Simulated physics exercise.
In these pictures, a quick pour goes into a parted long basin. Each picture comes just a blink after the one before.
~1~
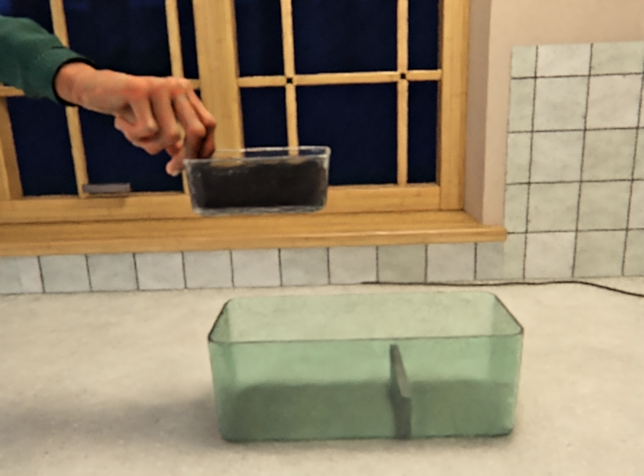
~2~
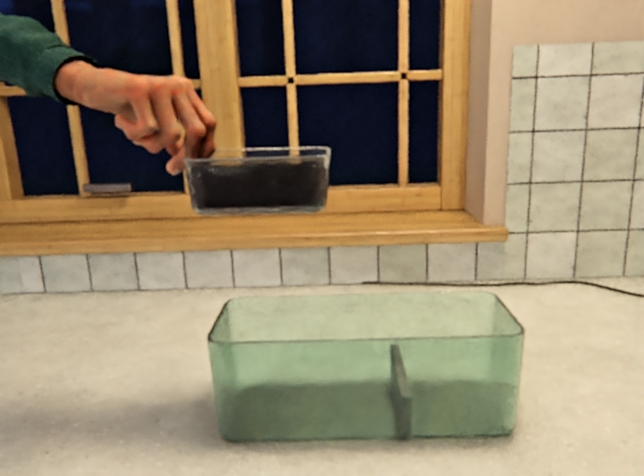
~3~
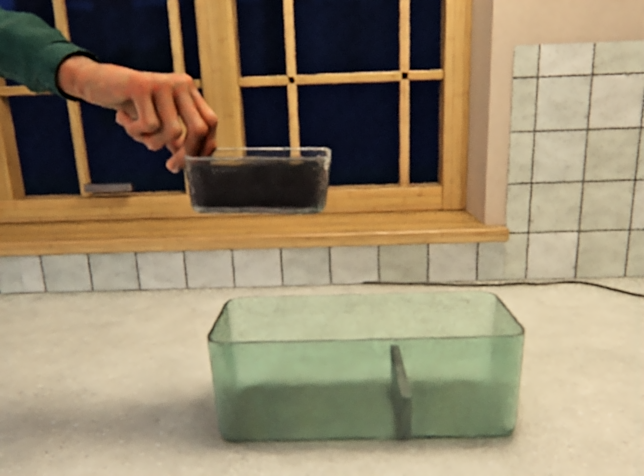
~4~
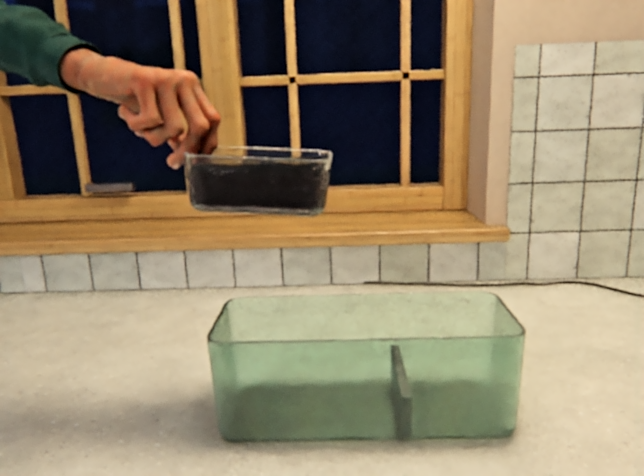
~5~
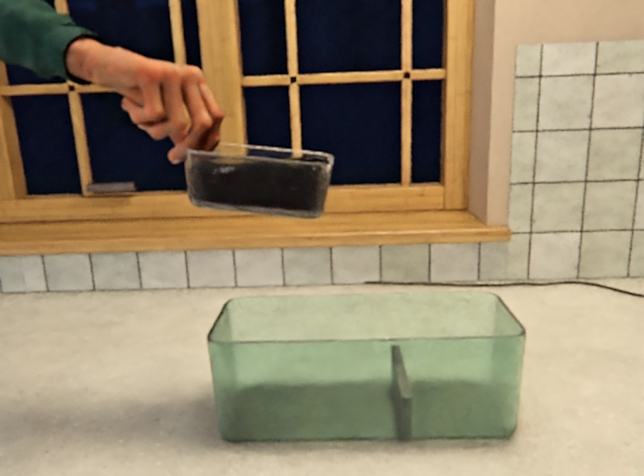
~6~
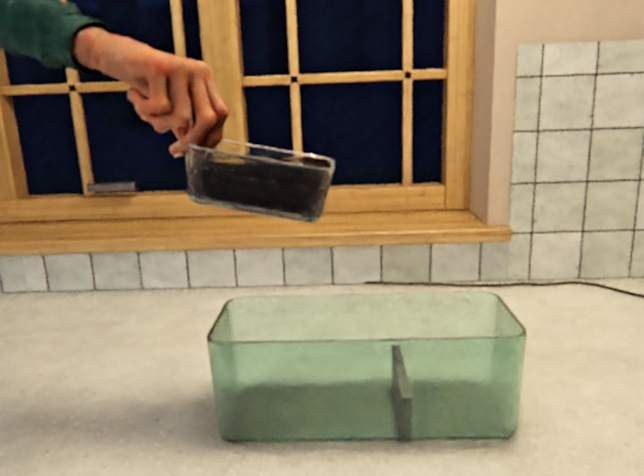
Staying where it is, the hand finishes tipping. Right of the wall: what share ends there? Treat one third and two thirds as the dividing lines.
No lower than a third, no higher than two thirds.
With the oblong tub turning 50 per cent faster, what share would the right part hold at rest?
I'd put it at some 35 percent.
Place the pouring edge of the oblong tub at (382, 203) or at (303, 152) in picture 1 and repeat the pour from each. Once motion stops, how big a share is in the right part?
75 %, 10 %.
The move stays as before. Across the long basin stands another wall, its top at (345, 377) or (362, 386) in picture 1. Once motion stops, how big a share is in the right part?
Case 1: 75 %; case 2: 65 %.
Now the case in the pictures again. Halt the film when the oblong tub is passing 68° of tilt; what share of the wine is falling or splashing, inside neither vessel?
About 50 per cent.
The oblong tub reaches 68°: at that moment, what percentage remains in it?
30 %.
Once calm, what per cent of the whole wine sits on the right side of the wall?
Around 50 percent.
A moment on, the oblong tub is tipped part way and 31 per cent is still to pour, 5 is left of the wall and 12 right of it.
Next, the oblong tub is tipped on its side and 5 per cent is still to pour, 33 is left of the wall and 48 right of it.
Then the oblong tub is tipped right over and 0 per cent is still to pour, 43 is left of the wall and 48 right of it.
Later the oblong tub is tipped right over and 0 per cent is still to pour, 44 is left of the wall and 48 right of it.
At rest 44 per cent lies left of the wall, 48 right of it and 8 outside.
